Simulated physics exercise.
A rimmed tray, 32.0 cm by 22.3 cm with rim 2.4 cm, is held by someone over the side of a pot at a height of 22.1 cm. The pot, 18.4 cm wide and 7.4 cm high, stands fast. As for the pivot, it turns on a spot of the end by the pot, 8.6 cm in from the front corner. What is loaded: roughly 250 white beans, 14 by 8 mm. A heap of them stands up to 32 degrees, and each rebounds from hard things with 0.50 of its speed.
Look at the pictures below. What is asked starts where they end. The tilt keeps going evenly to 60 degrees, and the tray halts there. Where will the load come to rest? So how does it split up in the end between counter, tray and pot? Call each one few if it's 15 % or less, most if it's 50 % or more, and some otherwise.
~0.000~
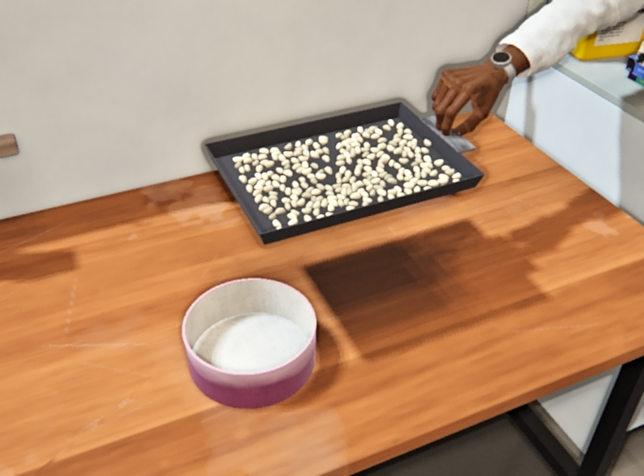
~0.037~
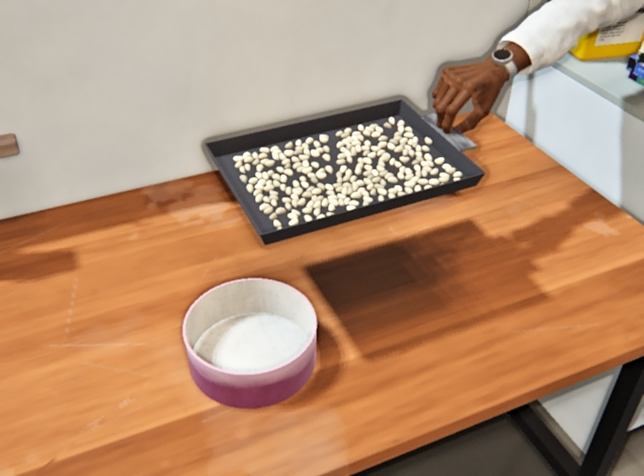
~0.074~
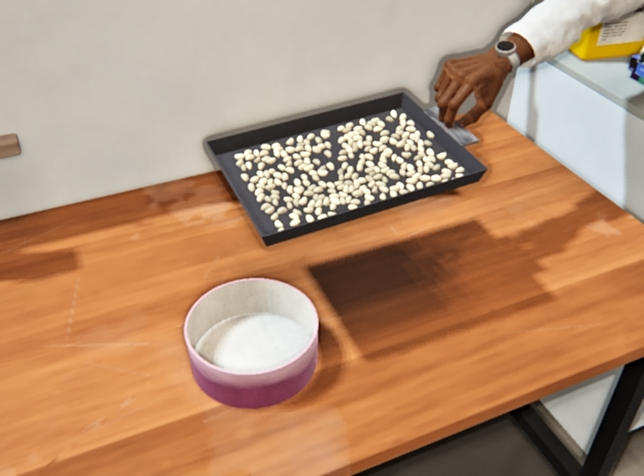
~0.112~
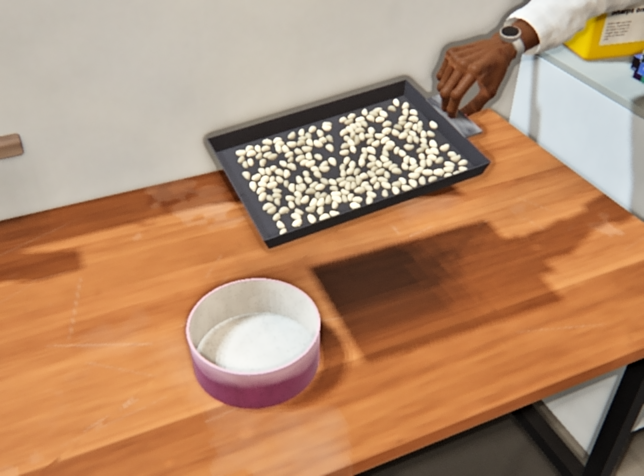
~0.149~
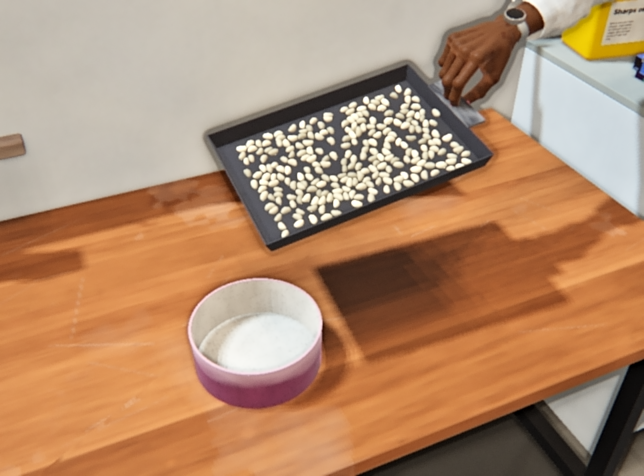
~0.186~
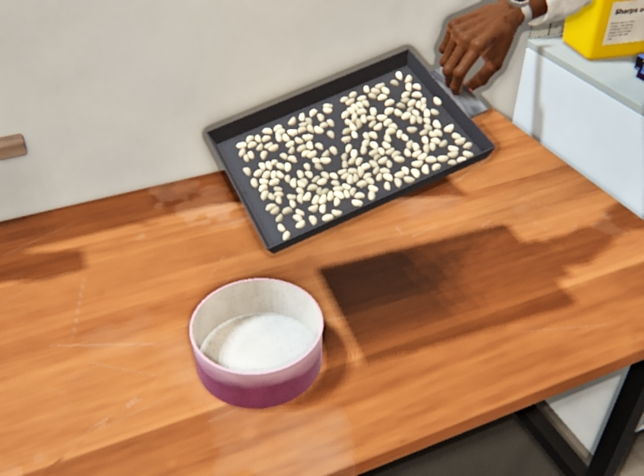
I'd say counter few, left on the tray some, pot most.
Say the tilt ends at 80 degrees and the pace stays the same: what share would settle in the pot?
Roughly 90 %.
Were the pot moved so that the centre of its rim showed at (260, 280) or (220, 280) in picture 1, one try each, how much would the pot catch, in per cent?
About 0 percent the first time and about 0 percent the second.
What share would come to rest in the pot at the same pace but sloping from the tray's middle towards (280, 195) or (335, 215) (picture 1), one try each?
The share comes to about 30 in a hundred, then about 30 in a hundred.
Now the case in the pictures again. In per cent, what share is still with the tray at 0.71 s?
Around 65 percent.
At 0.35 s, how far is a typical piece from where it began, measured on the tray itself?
About 2 cm.
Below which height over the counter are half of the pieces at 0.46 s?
Around 28 cm up.
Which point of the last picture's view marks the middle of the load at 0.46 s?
Load centre est.: (321, 176) px.
Then, at 0.35 s, tilt 40 degrees; the tray holds 100 %, the pot 0 %.
Then, at 0.46 s, tilt 55 degrees; the tray holds 100 %, the pot 0 %.
After 0.71 s, tilt 60 degrees; the tray holds 65 %, the pot 5 %.
By 1.8 s all is still; counter 0 %, tray 30 %, pot 65 %.
